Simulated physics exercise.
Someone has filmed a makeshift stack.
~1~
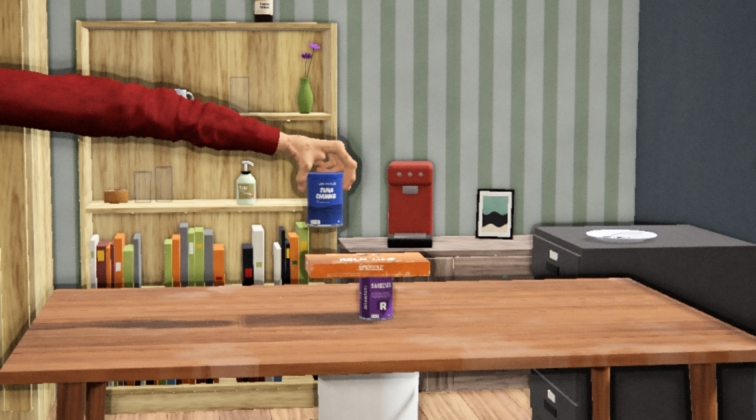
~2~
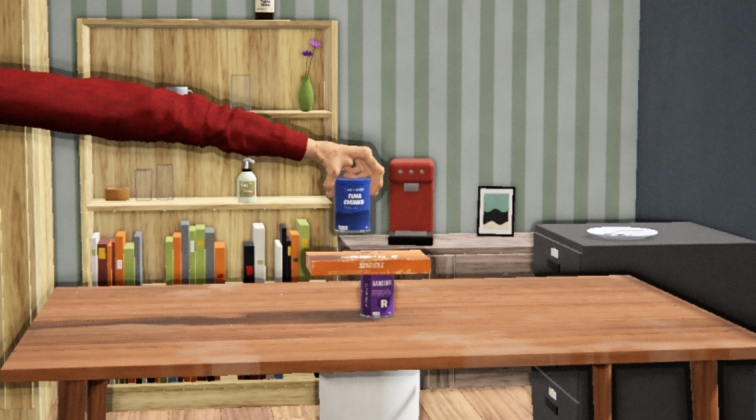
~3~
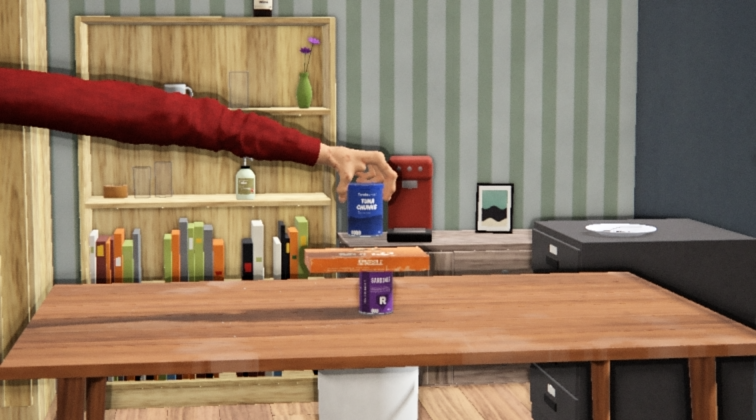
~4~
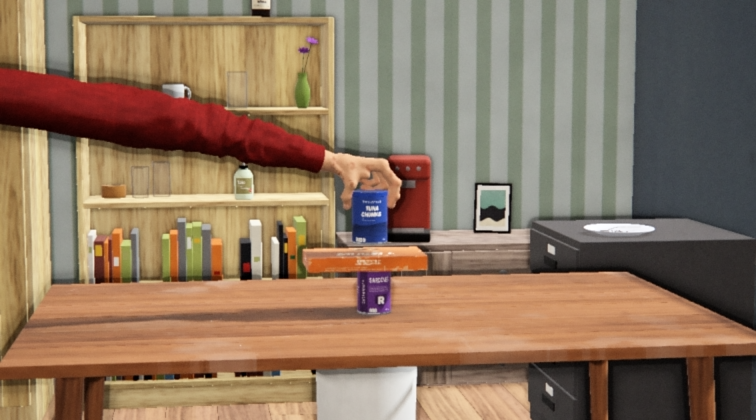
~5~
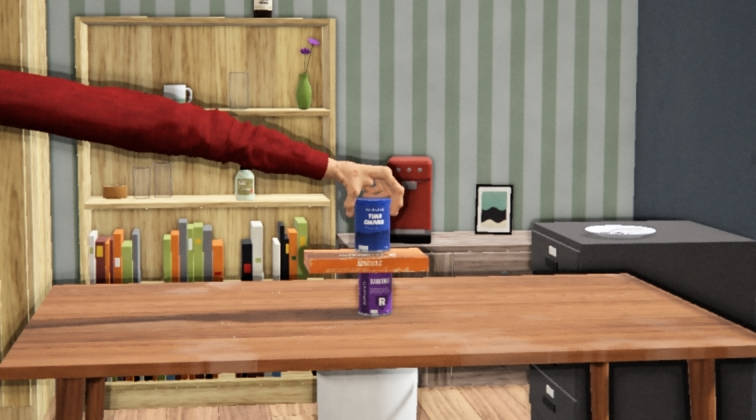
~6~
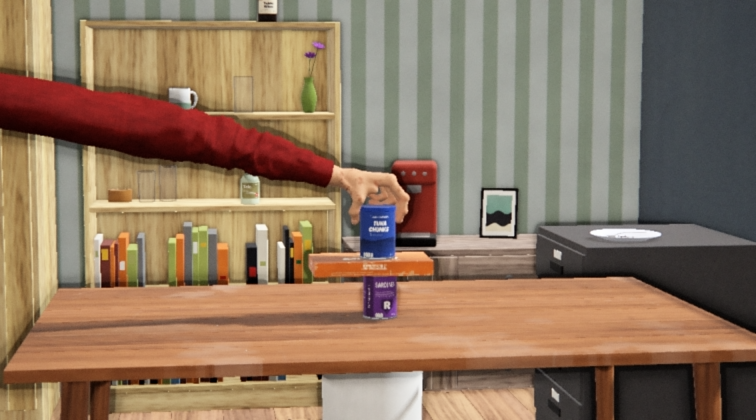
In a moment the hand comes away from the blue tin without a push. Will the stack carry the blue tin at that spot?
As it turns out, it holds.
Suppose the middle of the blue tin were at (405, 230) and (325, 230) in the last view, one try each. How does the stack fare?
In the first case it stays up; in the second case it comes apart.
Then, 0.30 s on from there, no change.
Then, 0.70 s on from there, blue tin resting near (377, 232).
In the end, all 3 unmoved. At the end, from the last picture's camera, blue tin near (377, 232). The stack stays up.
